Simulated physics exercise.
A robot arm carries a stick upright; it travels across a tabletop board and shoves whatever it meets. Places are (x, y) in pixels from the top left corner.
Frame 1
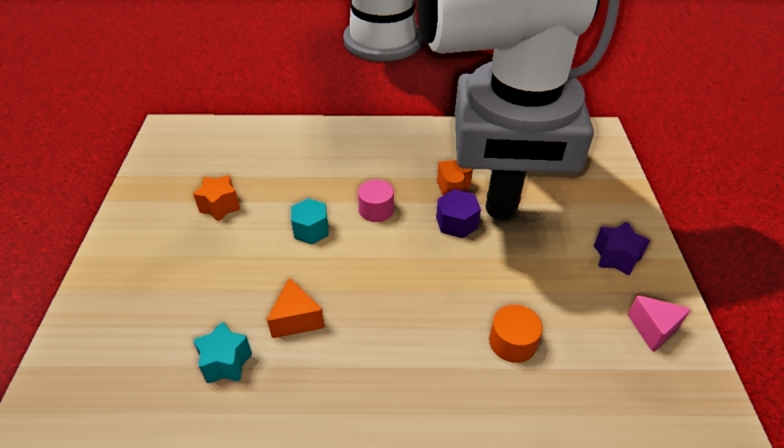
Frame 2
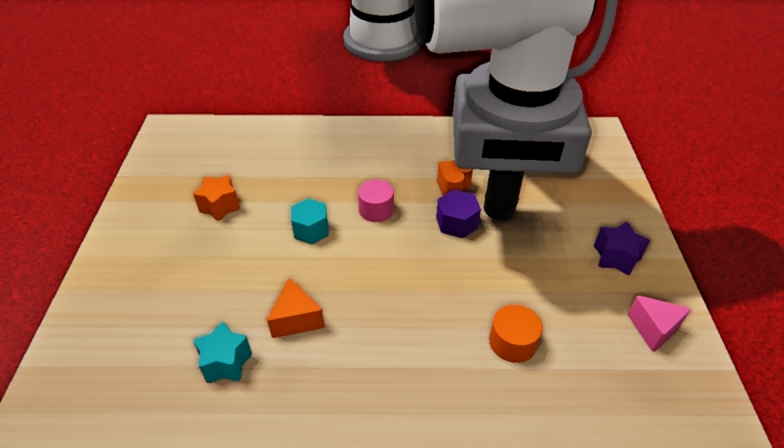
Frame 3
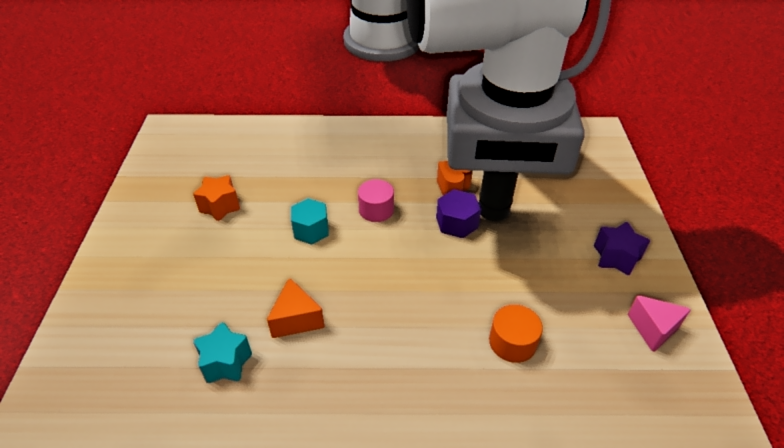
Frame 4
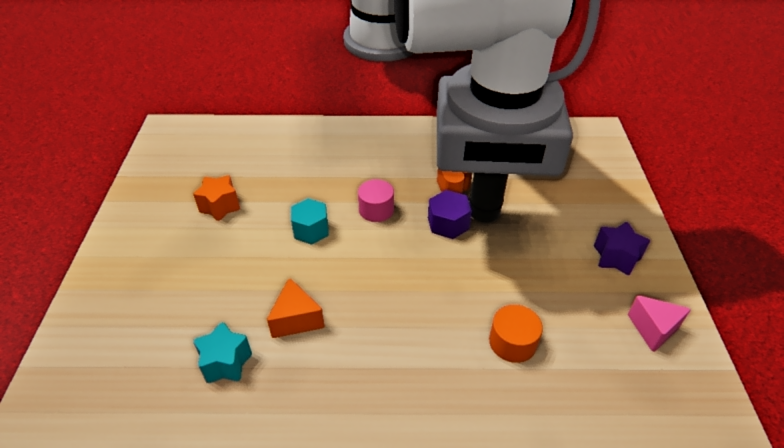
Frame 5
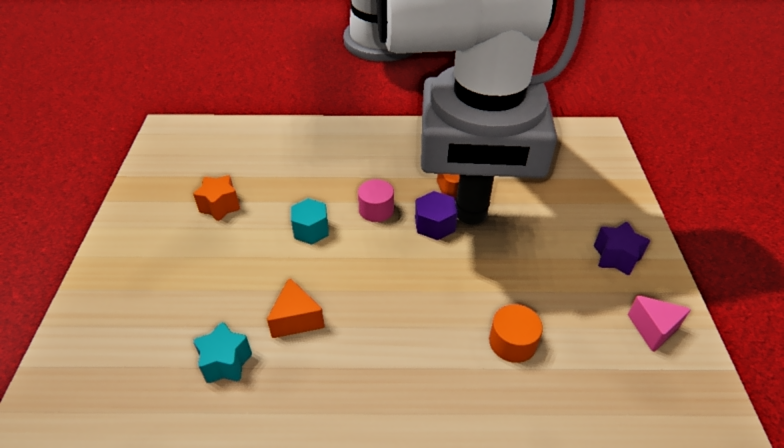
Robot arm with a black stick easing left and nudging a purple hexagon block slightly leftward among colourful blocks on a wooden board.
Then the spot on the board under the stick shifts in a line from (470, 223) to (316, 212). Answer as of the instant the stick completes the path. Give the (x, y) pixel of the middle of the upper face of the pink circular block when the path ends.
That would be at about pixel (307, 171).
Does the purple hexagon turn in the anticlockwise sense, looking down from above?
Short answer: Yes.
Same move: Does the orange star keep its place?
My answer is yes.
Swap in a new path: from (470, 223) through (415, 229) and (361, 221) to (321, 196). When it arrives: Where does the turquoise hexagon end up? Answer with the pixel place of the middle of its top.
At the end it should sit near (267, 218).
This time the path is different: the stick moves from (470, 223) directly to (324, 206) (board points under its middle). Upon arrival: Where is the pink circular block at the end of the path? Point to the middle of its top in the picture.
Its top middle: (294, 175).
What follows on the original path. One third of the way, stick at (417, 210); pink circular block at (359, 187); purple hexagon at (383, 209), turned 20° anticlockwise.
Two thirds of the way, stick at (365, 207); pink circular block at (338, 183); purple hexagon at (343, 218), turned 60° anticlockwise.
At the end, stick at (315, 203); orange star unmoved; turquoise hexagon at (295, 214), turned 15° clockwise; pink circular block at (307, 171); purple hexagon at (338, 221), turned 70° anticlockwise; orange heart-shaped block unmoved.
